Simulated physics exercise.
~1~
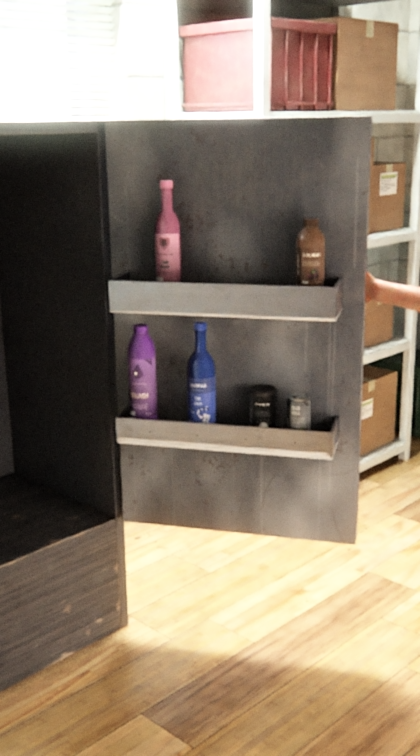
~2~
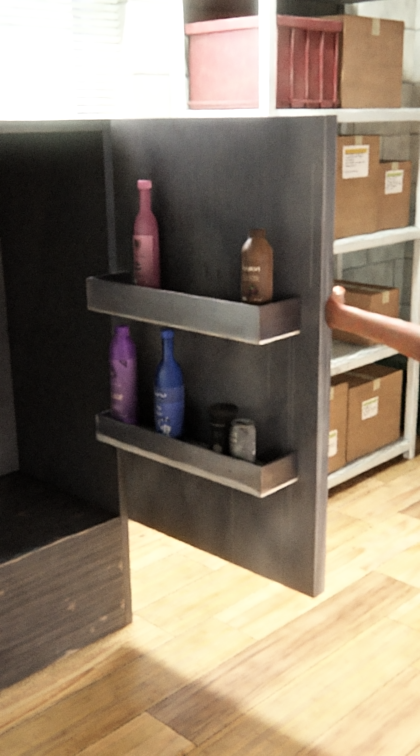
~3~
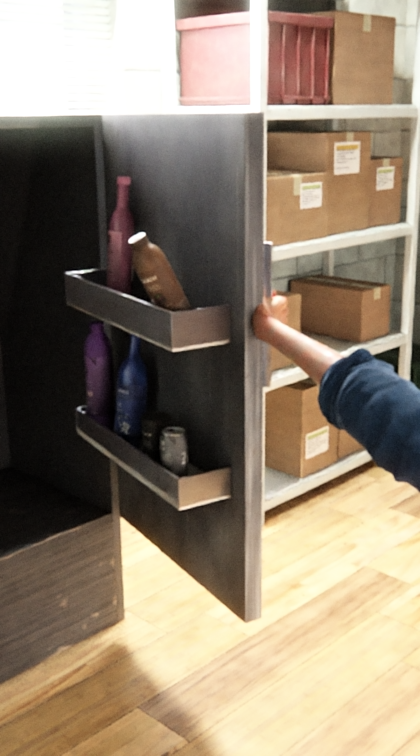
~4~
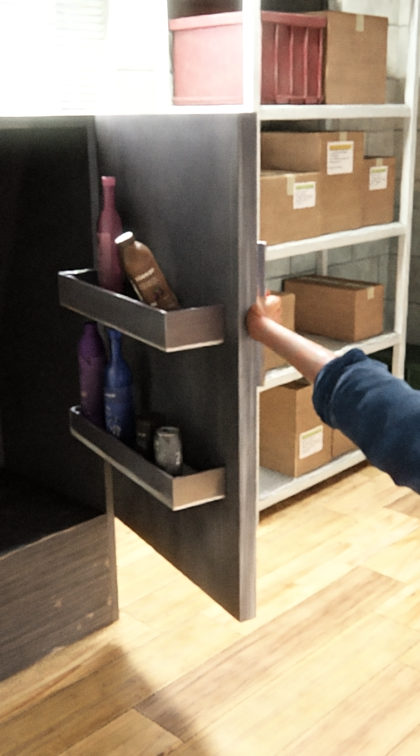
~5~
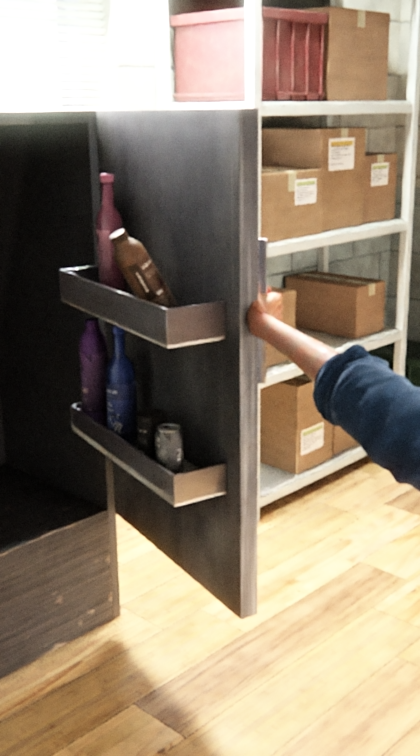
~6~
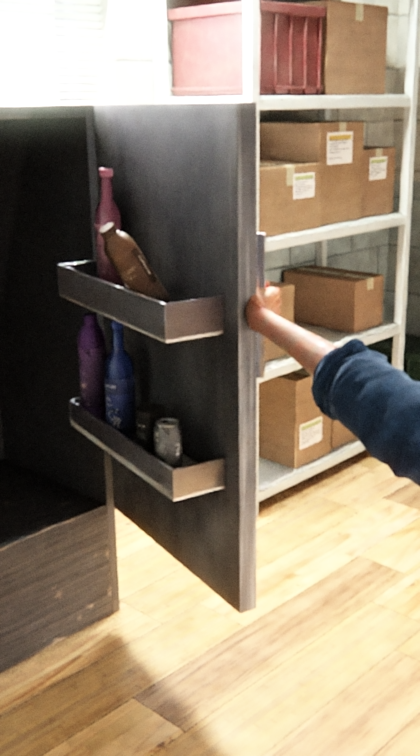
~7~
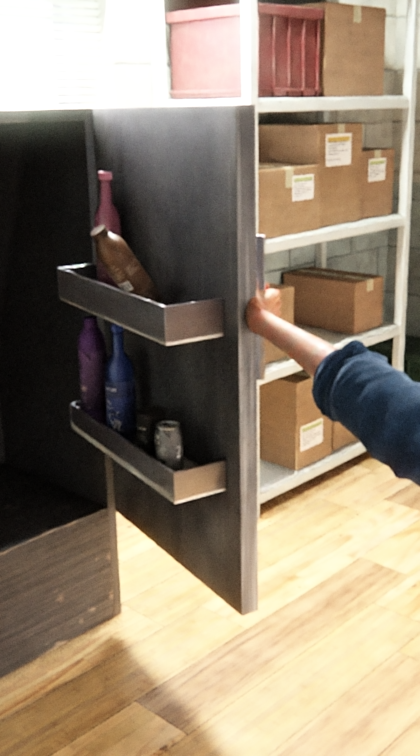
The clip shows a hand swinging a dark locker door partway closed and then holding it still, as a brown bottle on the upper rack tips left and ends leaning against the pink bottle, while the purple and blue bottles and two small containers below stay upright.
